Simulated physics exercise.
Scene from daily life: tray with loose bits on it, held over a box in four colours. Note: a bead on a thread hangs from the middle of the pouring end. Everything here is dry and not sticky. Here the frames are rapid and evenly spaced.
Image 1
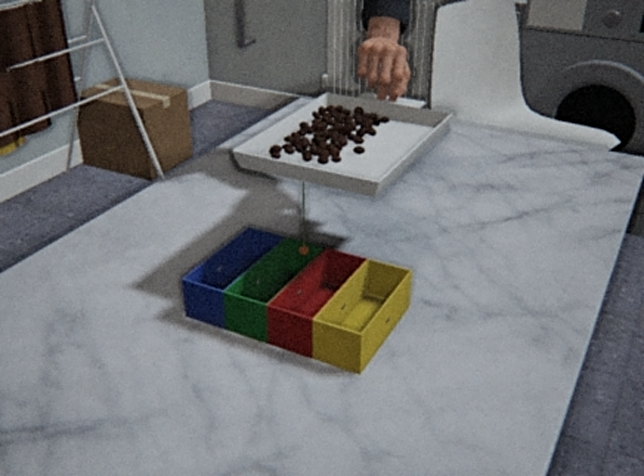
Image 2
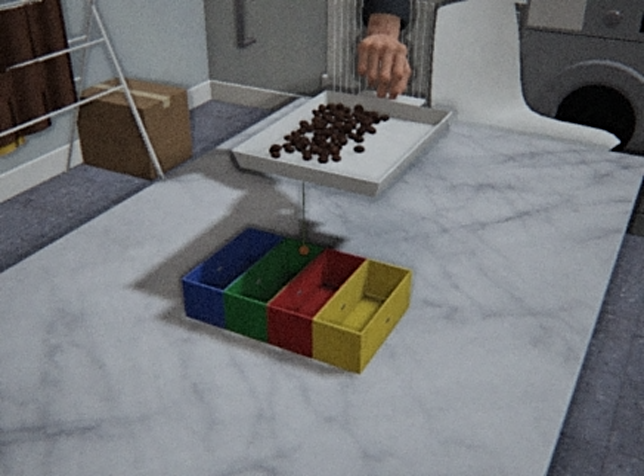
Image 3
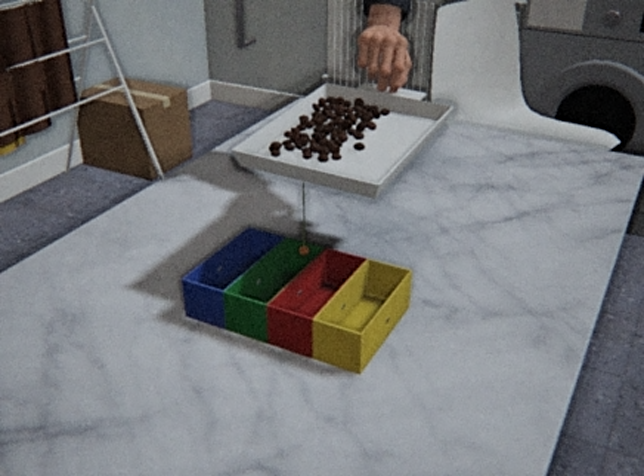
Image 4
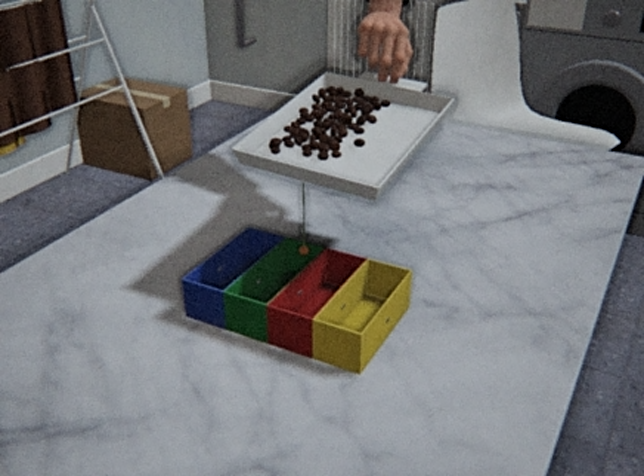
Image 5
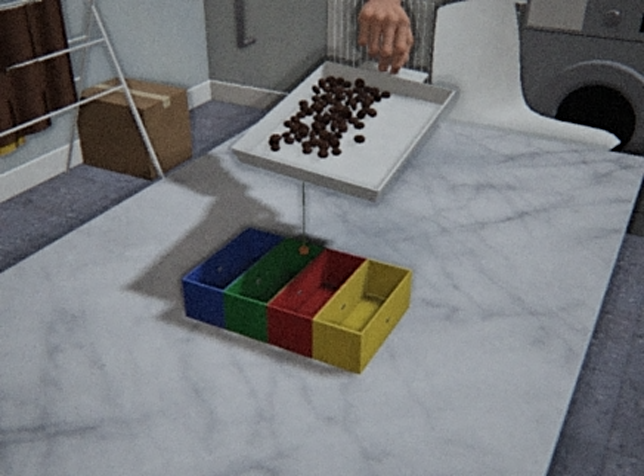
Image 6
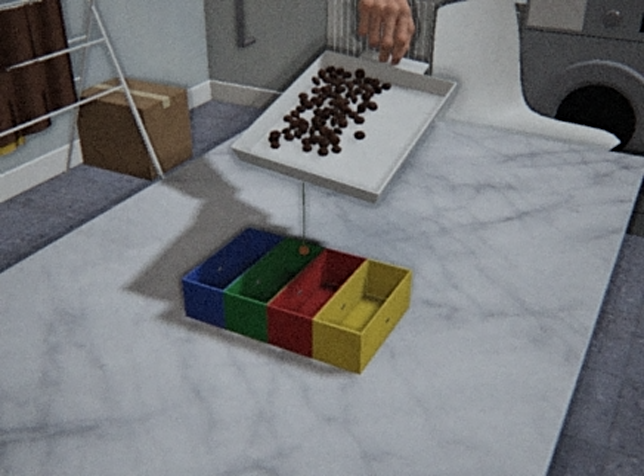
The video shows a hand at the far side of a white tray of dark brown chocolate drops, held above a blue, green, red and yellow box; the tray's far side gradually rises, slanting its near edge slightly toward the right corner.
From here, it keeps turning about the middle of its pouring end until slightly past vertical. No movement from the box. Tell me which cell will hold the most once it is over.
The yellow cell will hold the most.
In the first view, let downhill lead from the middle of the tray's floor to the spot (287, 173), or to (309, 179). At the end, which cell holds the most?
That blue cell first, the green one second.
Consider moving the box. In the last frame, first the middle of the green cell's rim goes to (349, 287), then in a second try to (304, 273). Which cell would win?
Green first, the cell in red second.
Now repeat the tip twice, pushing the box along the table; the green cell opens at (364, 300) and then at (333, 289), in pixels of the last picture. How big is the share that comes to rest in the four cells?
Around 90 then around 100 per cent.
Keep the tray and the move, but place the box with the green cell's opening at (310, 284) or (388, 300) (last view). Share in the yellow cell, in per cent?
0 % and 0 %.
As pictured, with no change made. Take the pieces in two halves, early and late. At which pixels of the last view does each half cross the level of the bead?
Points: About (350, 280), then about (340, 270).
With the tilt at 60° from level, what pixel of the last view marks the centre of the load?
(339, 177).
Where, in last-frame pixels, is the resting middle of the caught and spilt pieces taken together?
Somewhere around (347, 321) in the final view.
Shortly afterwards, tray tipped steeply; all but a few on the tray; a little falling or outside the box.
Next, tray tipped right over; near half on the tray; near a third in the yellow cell; a little in the red cell; only a few in the green cell; a little falling or outside the box.
Some moments later, tray tipped past a quarter turn; near half in the yellow cell; near a third in the red cell; only a few in the green cell; only a few falling or outside the box.
In the end, tray tipped past a quarter turn; near half in the yellow cell; near a third in the red cell; only a few in the green cell; none at all in the blue cell; only a few outside the box.
